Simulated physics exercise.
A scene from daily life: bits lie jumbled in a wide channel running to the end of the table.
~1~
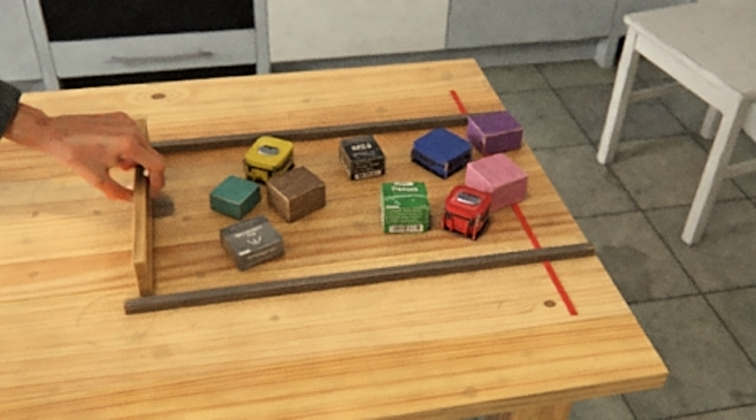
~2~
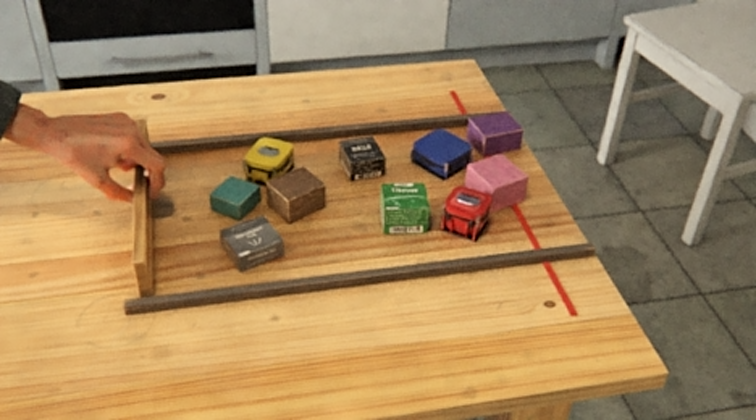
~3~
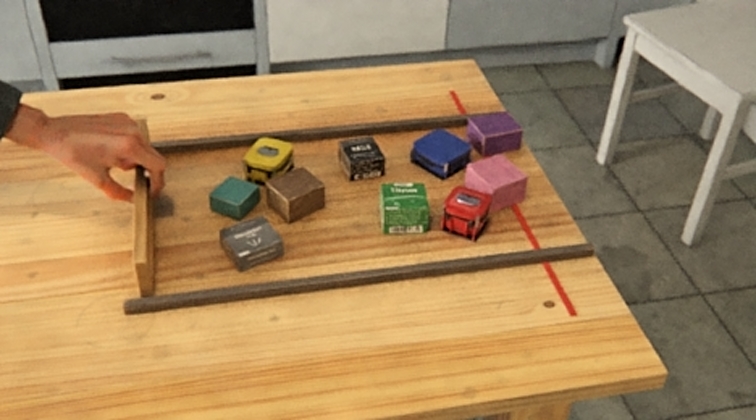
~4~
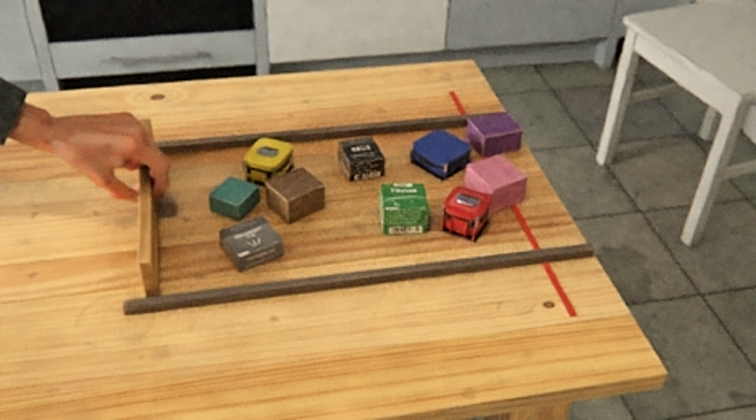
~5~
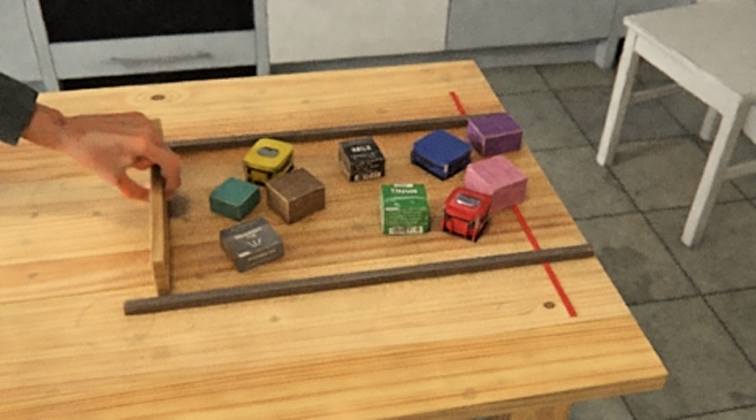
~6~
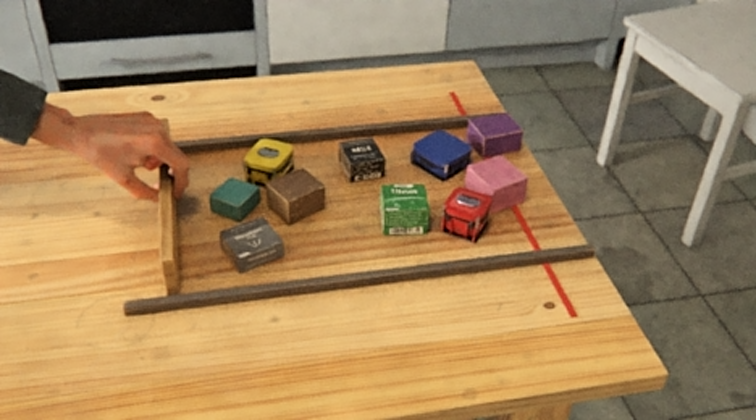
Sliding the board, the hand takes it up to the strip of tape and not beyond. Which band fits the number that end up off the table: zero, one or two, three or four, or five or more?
I predict the table will shed at least five pieces.
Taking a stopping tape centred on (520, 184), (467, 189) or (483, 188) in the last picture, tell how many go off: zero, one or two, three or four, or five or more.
In turn: More than four, 3 or 4, 3 or 4.
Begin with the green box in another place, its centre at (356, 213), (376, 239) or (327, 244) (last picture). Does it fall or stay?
Order of tries: Off, off, off.
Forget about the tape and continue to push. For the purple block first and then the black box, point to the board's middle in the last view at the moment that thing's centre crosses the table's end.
(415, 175) and then (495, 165), give or take.
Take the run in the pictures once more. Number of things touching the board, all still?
Result: 4 in all.
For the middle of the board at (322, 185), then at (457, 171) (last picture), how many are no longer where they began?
6 and 10.
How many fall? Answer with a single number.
All told, 6.
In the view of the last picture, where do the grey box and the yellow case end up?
Final positions - grey box around (550, 220), yellow case around (499, 136).
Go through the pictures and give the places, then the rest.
In the first picture, purple block (495, 133); pink block (496, 182); blue case (442, 154); board (143, 202); tape (503, 184).
In the second picture, pink block (496, 183); yellow case (270, 163).
In the third picture, blue case (441, 154); brown block (296, 194).
In the fourth picture, purple block (494, 134); turquoise block (235, 198).
In the fifth picture, pink block (496, 184); grey box (252, 244).
In the sixth picture, purple block (494, 135); pink block (496, 184); blue case (442, 155); board (168, 201); tape (503, 185).
Soon after, none off yet; purple block at rest near (494, 135); pink block at rest near (496, 184); blue case at rest near (442, 155).
Then, none off yet; purple block at rest near (494, 135); pink block at rest near (496, 184); blue case moved a little near (456, 155).
Further on, one off so far; purple block falling near (541, 193); pink block moved about its own width near (530, 178); blue case moved well along near (525, 151).
By the end, the number that fall off is five or more; fallen, black box, green box, red case, blue case, pink block and purple block.
